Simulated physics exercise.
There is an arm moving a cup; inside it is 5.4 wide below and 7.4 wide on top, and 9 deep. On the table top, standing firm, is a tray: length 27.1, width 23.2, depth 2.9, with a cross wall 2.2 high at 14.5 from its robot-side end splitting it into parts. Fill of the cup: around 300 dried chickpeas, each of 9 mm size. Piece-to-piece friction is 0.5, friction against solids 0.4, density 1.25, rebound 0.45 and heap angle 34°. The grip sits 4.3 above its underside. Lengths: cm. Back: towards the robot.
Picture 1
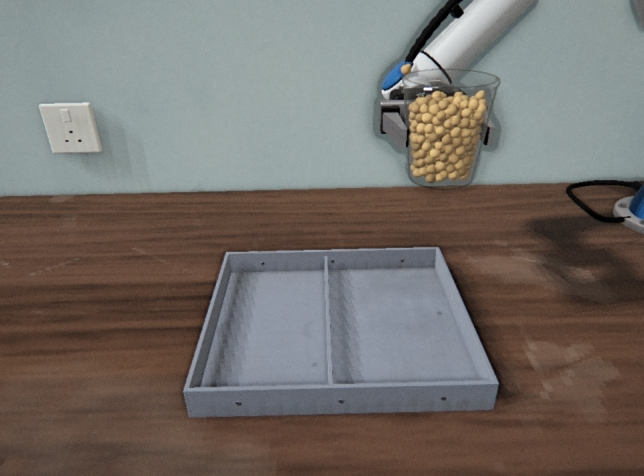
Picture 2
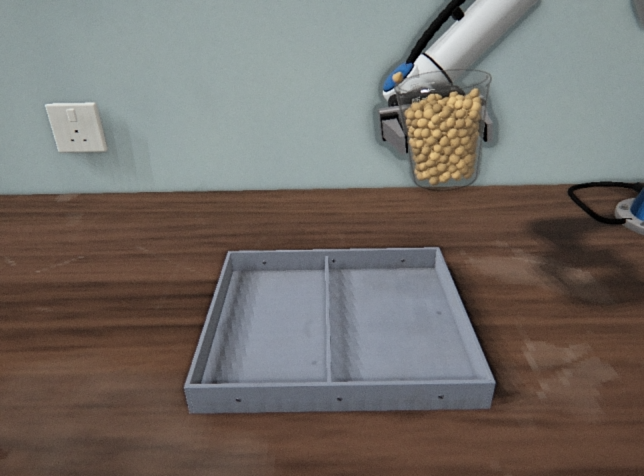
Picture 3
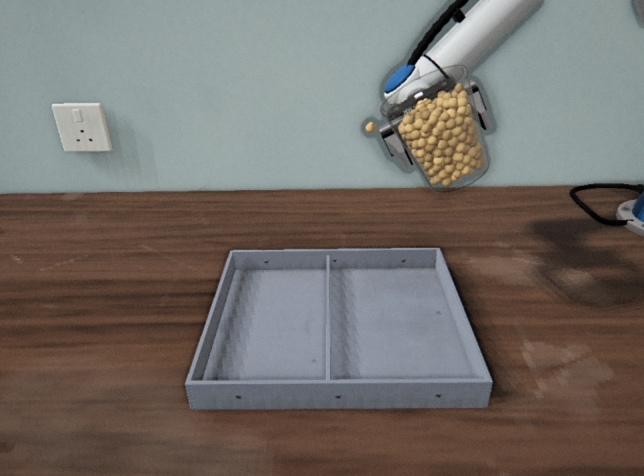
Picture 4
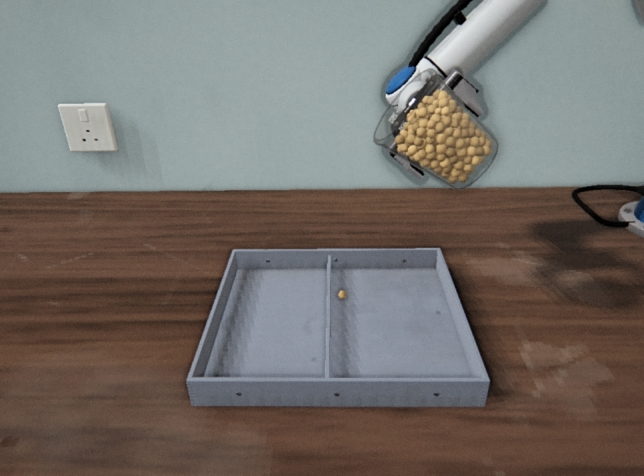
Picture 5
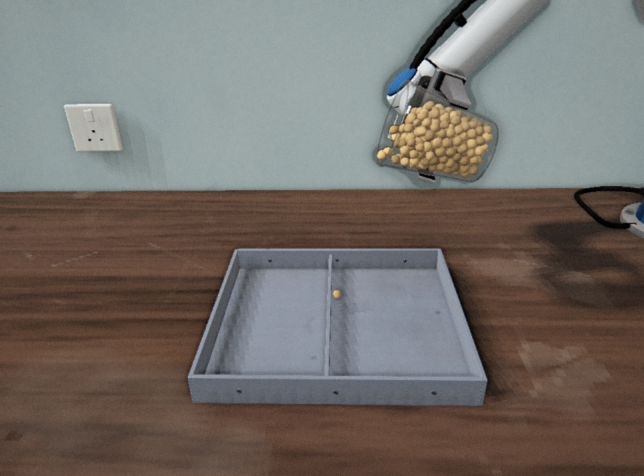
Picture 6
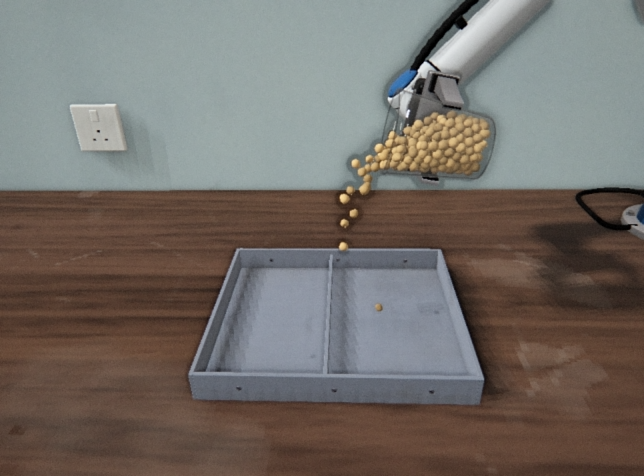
On a wooden table against a pale blue-green wall, a robot arm holds a clear cup full of chickpeas above and behind a grey divided tray. The arm tilts the cup leftward, and one chickpea drops into the tray's right compartment. The cup tilts nearly sideways, and several more tumble from its rim.
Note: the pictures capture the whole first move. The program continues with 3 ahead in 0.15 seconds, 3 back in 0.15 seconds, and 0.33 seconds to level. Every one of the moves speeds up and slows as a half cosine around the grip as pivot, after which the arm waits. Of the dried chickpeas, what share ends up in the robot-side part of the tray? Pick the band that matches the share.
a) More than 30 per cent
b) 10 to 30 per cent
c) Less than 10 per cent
Option b: 10 to 30 per cent.
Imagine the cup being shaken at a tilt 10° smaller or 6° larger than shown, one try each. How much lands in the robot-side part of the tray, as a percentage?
Estimates: 5 % then 20 %.
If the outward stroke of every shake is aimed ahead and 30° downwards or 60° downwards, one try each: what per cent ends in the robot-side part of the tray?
Result: Approx. 10 % and 10 %, one try each.
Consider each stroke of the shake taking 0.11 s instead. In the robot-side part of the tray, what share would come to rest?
In that case around 15 per cent.
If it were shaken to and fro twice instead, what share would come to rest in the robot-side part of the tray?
Estimate for that case: 25 %.
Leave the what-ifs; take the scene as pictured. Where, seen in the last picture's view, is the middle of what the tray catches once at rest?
(336, 317).
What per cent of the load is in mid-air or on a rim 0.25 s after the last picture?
I'd put it near 11 per cent.
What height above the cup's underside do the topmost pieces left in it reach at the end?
Height at rest: About 7.5 centimetres.
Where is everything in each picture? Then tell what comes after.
The first picture shows cup middle at (445, 132), level; upper third of the load around (448, 112), from x 405 to 480, top at y 70; 301 in the cup.
The second picture shows cup middle at (443, 133), tilted 8° forward; upper third of the load around (448, 115), from x 400 to 475, top at y 75.
The third picture shows cup middle at (442, 135), tilted 27° forward; upper third of the load around (443, 118), from x 370 to 480, top at y 90; 300 in the cup, 1 in flight or on a rim.
The fourth picture shows cup middle at (440, 137), tilted 52° forward; upper third of the load around (440, 121), from x 345 to 485, top at y 95; 300 in the cup, 1 in the robot-side part.
The fifth picture shows cup middle at (439, 139), tilted 71° forward; upper third of the load around (441, 125), from x 335 to 485, top at y 105; 300 in the cup, 1 in the robot-side part.
The sixth picture shows cup middle at (437, 141), tilted 79° forward; upper third of the load around (450, 132), from x 345 to 485, top at y 115; 290 in the cup, 1 in the robot-side part, 10 in flight or on a rim.
Then, 0.25 s after the last picture, tilted 79° forward, highest piece 23 above the table; 251 in the cup, 8 in the robot-side part, 8 in the far-side part, 34 in flight or on a rim.
Then, 0.50 s after the last picture, tilted 25° forward, highest piece 26 above the table; 209 in the cup, 46 in the robot-side part, 37 in the far-side part, 9 in flight or on a rim.
Then, 0.83 s after the last picture, level, highest piece 25 above the table; 209 in the cup, 52 in the robot-side part, 40 in the far-side part.
Then, 1.88 s after the last picture, level, highest piece 25 above the table; 209 in the cup, 52 in the robot-side part, 40 in the far-side part.
Final count, 209 in the cup, 52 in the robot-side part, 40 in the far-side part. That is 17 % in the robot-side part of the tray.
